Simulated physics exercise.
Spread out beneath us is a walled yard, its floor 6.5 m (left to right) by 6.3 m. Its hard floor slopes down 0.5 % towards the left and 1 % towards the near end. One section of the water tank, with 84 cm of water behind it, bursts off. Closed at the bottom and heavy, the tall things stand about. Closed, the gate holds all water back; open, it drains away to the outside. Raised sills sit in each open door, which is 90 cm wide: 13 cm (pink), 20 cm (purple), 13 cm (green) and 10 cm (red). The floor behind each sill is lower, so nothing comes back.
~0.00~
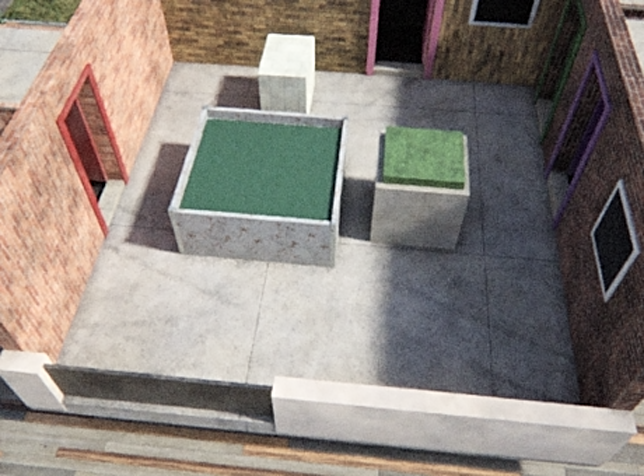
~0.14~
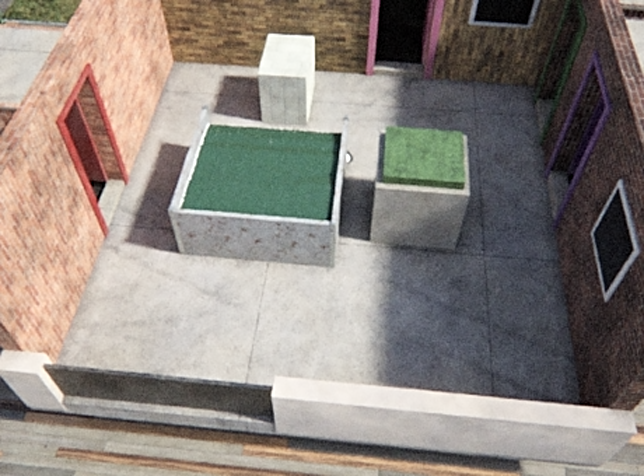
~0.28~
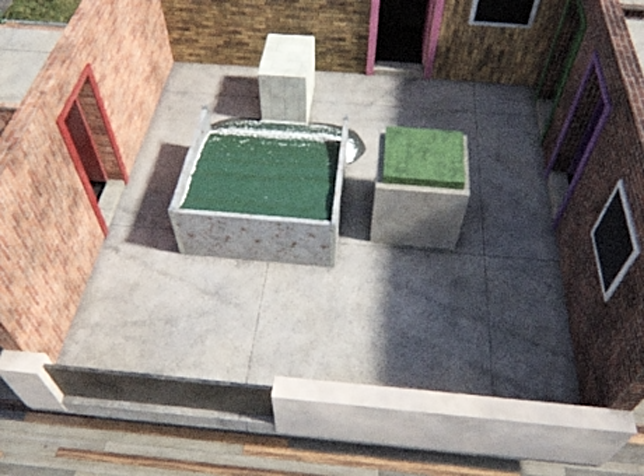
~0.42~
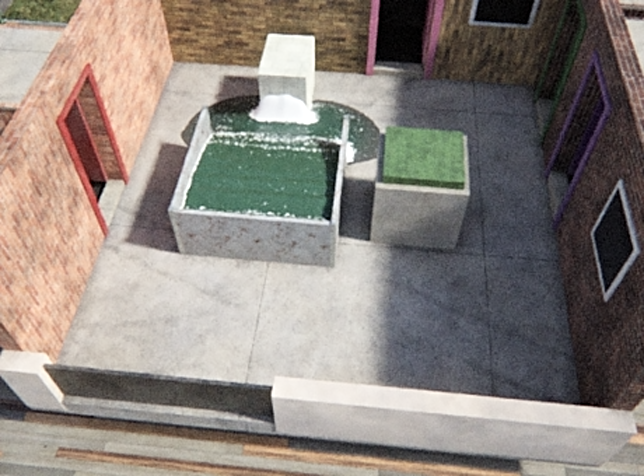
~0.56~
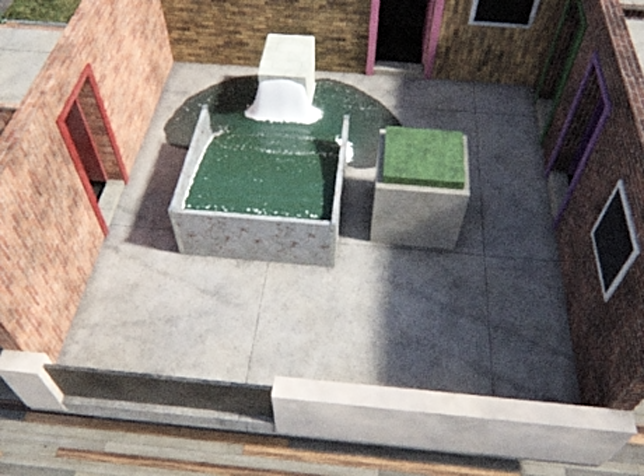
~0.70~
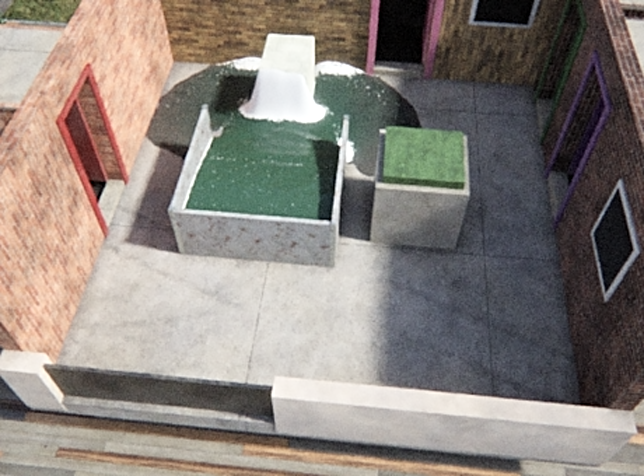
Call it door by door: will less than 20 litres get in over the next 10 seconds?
Pink door - no, 20 litres or more; purple door - yes, less; green door - no, 20 litres or more; red door - yes, less.
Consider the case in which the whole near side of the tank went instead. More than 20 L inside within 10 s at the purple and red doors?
At purple the amount is beneath the mark, while at red it is beneath the mark.
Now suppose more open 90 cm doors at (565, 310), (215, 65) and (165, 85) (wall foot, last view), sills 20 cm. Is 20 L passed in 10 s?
Note, doorways in listed order: Stays short, goes beyond, goes beyond.
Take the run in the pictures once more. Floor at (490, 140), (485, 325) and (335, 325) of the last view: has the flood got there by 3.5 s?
Listed in turn: Swamped / spared so far / spared so far.
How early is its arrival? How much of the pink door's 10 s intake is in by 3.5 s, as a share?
Some 95 in a hundred.
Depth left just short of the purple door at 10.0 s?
6.0 cm.
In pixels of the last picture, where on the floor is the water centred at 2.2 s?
Centre: Approx. (283, 138) px.
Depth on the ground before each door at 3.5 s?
Door by door, in cm: Pink reads 16, purple reads 8, green reads 25, red reads 7.
After 1.4 s water covers 25 % of the floor and is deepest (62 cm) near (182, 68); pink door 29 cm at the sill, 17 L in, purple door not reached, green door not reached, red door not reached.
After 2.2 s water covers 35 % of the floor and is deepest (42 cm) near (526, 91); pink door 25 cm at the sill, 77 L in, purple door not reached, green door 23 cm at the sill, 3 L in, red door not reached.
After 3.5 s water covers 55 % of the floor and is deepest (24 cm) near (527, 98); pink door 16 cm at the sill, 110 L in, purple door 8 cm at the sill, 0 L in, green door 25 cm at the sill, 96 L in, red door 7 cm at the sill, 0 L in.
After 6.0 s water covers 85 % of the floor and is deepest (17 cm) near (527, 429); pink door 8 cm at the sill, 113 L in, purple door 12 cm at the sill, 0 L in, green door 13 cm at the sill, 142 L in, red door 7 cm at the sill, 1 L in.
After 10.0 s water covers 95 % of the floor and is deepest (14 cm) near (301, 280); pink door 7 cm at the sill, 113 L in, purple door 6 cm at the sill, 0 L in, green door 10 cm at the sill, 143 L in, red door 4 cm at the sill, 1 L in.
